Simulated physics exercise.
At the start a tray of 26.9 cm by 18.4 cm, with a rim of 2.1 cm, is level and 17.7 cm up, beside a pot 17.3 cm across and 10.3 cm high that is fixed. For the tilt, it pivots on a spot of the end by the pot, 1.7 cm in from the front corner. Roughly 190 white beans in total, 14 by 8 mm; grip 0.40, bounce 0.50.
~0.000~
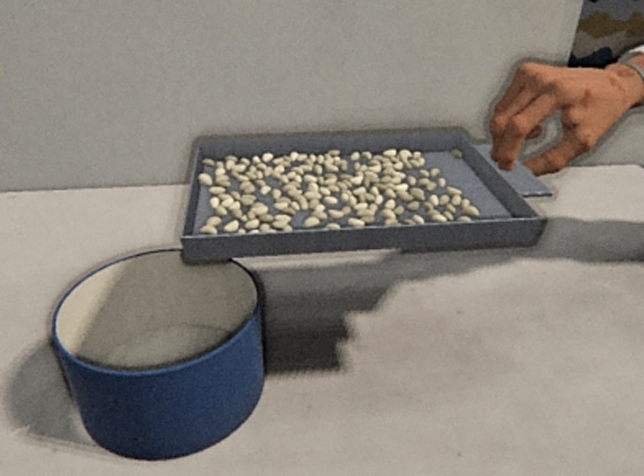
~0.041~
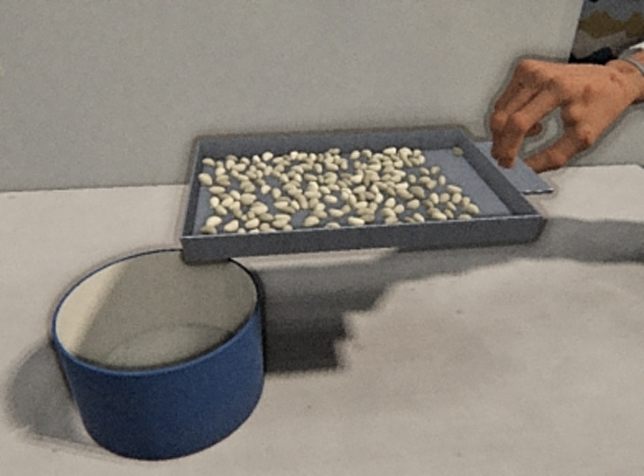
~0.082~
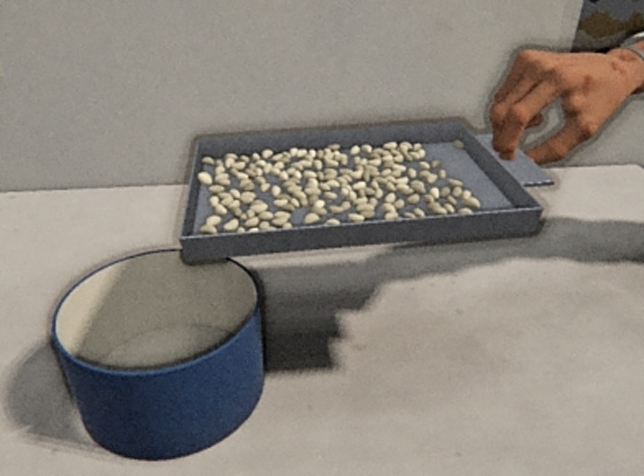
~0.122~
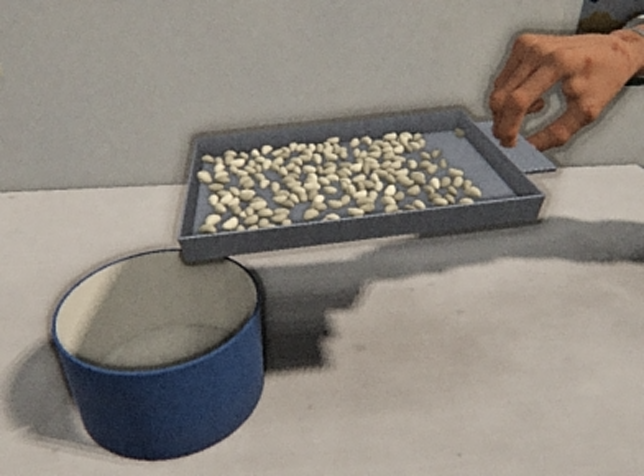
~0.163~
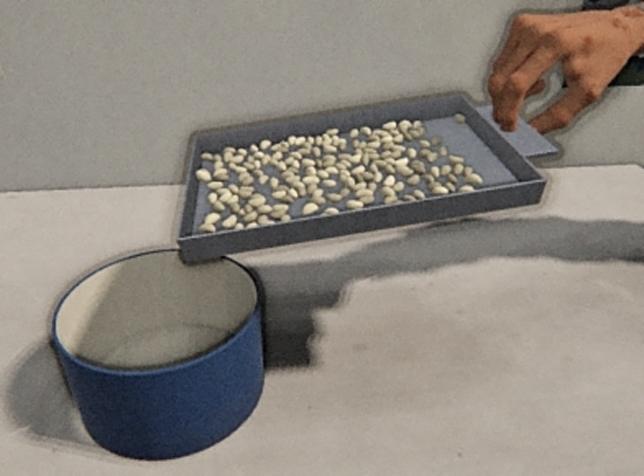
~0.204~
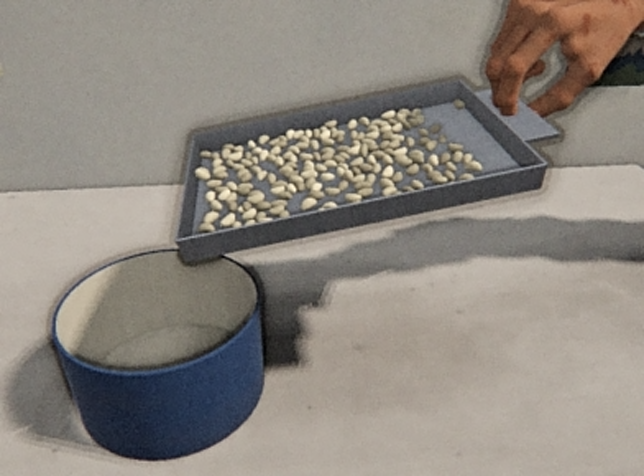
On a pale surface against a plain grey wall, a hand at the right slowly raised its end of a shallow grey tray of white beans, tilting it slightly toward a blue pot at left.
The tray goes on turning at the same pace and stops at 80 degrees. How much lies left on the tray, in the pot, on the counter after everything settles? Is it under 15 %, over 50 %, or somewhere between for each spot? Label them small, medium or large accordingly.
Left on the tray - medium, pot - large, counter - small.
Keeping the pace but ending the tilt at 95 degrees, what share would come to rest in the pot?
Estimate: Roughly 95 percent.
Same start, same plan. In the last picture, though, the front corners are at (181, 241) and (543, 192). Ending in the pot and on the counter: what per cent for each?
Pot 20; counter 70.
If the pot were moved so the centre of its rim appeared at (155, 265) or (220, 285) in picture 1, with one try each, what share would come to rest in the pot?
I'd say some 30 per cent for the first and some 25 per cent for the second.
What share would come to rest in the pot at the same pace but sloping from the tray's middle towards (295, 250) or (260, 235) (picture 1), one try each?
About 30 and 65 per cent.
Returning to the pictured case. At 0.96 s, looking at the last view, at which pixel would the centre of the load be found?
Load centre: About (189, 161) px.
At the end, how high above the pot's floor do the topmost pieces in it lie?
Top level: Approx. 2.0 cm.
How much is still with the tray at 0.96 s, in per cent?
It works out to near 95 per cent of the load.
Then, at 0.66 s, tilt 44 degrees; the tray holds 100 %, the pot 0 %.
After 0.96 s, tilt 66 degrees; the tray holds 95 %, the pot 0 %.
Then, at 1.36 s, tilt 80 degrees; the tray holds 50 %, the pot 35 %.
In the end, at 2.5 s, tray 30 %, pot 65 %, counter 5 %.
